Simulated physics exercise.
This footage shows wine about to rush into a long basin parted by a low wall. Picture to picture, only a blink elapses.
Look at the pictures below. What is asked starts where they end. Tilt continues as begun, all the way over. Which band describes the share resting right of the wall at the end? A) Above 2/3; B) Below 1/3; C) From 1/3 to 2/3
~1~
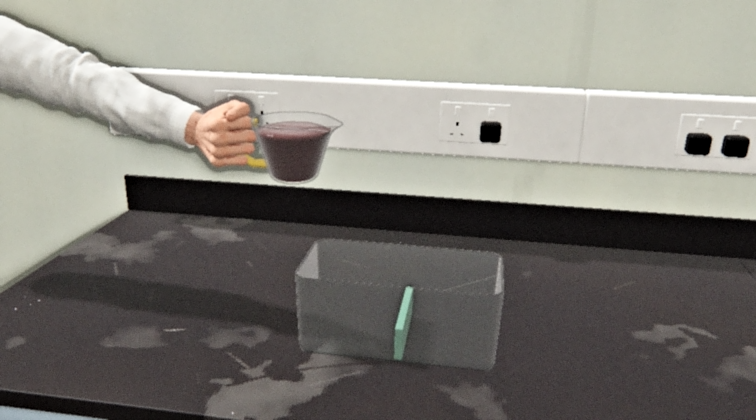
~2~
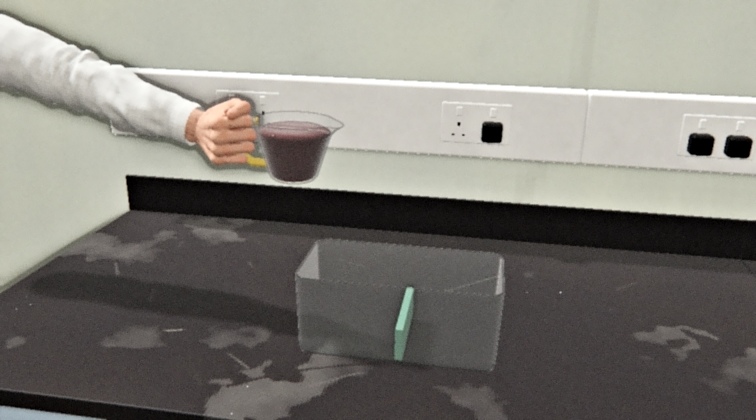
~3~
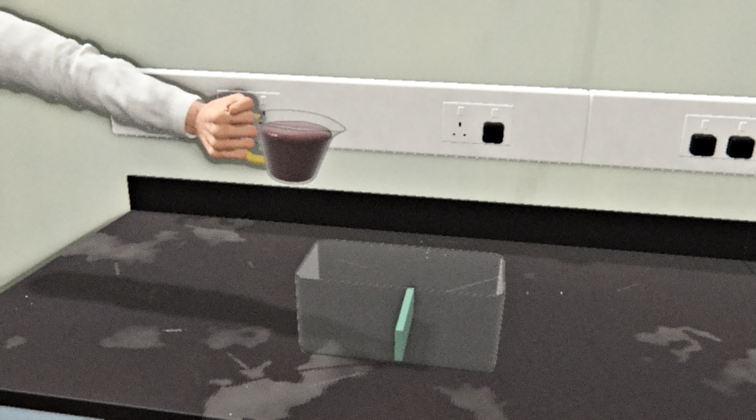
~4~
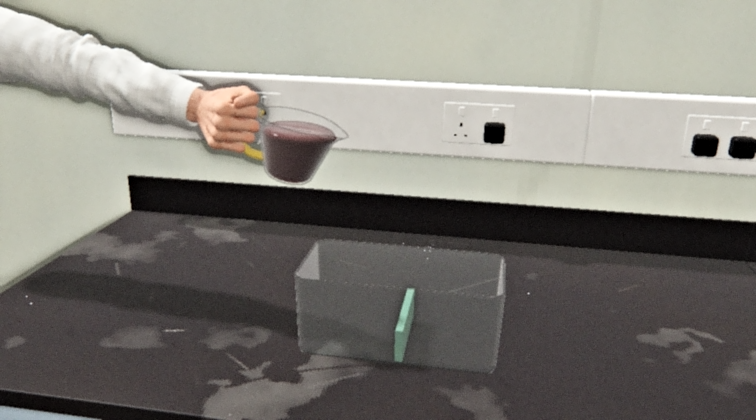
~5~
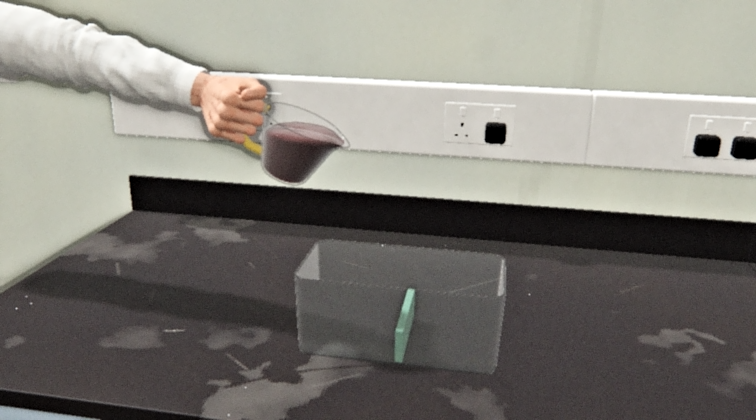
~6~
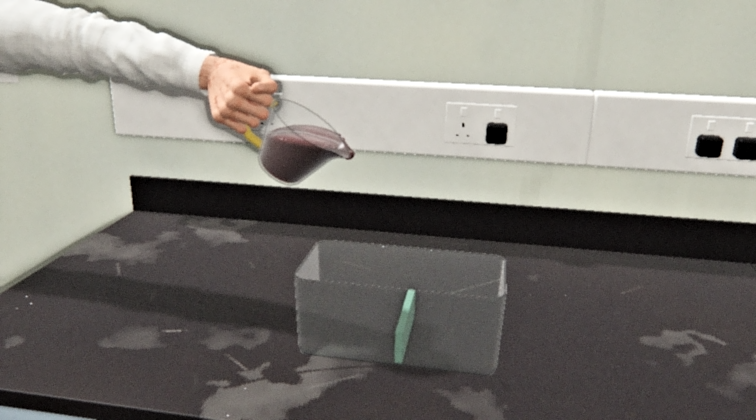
(B) Below 1/3.
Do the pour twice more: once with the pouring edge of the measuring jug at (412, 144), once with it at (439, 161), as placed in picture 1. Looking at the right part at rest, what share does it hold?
One after the other: 85 %, 85 %.
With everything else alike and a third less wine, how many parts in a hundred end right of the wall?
5 %.
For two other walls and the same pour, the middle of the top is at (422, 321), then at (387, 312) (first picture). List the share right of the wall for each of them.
Note: Roughly 15 % in case one, 25 % in case two.
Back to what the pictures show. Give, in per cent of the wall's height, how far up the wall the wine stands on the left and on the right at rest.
The left comes to 40 % and the right to 0 %.
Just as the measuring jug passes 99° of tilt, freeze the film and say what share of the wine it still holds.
Roughly 25 percent remains at that point.
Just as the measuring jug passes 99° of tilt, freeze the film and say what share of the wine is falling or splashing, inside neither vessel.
It works out to about 40 percent.
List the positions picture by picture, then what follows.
It leans 0°; its right rim is at (343, 124); the wine meets the walls at (259, 126) and (332, 131); the long basin's rim runs from (307, 257) to (502, 275); the wall's top is at (405, 308), in the first picture.
It leans 2°; its right rim is at (344, 125); the wine meets the walls at (260, 126) and (332, 131), in the second picture.
It leans 6°; its right rim is at (346, 129); the wine meets the walls at (262, 124) and (333, 132), in the third picture.
It leans 13°; its right rim is at (349, 137); the wine meets the walls at (265, 124) and (337, 135), in the fourth picture.
It leans 23°; its right rim is at (350, 146); the wine meets the walls at (268, 126) and (343, 139), in the fifth picture.
It leans 34°; its right rim is at (350, 157); the wine meets the walls at (268, 132) and (347, 148); 4 per cent is over the edge, in the sixth picture.
A moment on, the measuring jug is tipped on its side and 24 per cent is still to pour, 38 is left of the wall and 0 right of it.
Next, the measuring jug is tipped right over and 1 per cent is still to pour, 90 is left of the wall and 1 right of it.
Then the measuring jug is tipped right over and 0 per cent is still to pour, 92 is left of the wall and 4 right of it.
Later the measuring jug is tipped right over and 0 per cent is still to pour, 92 is left of the wall and 4 right of it.
At rest 92 per cent lies left of the wall, 4 right of it and 4 outside.
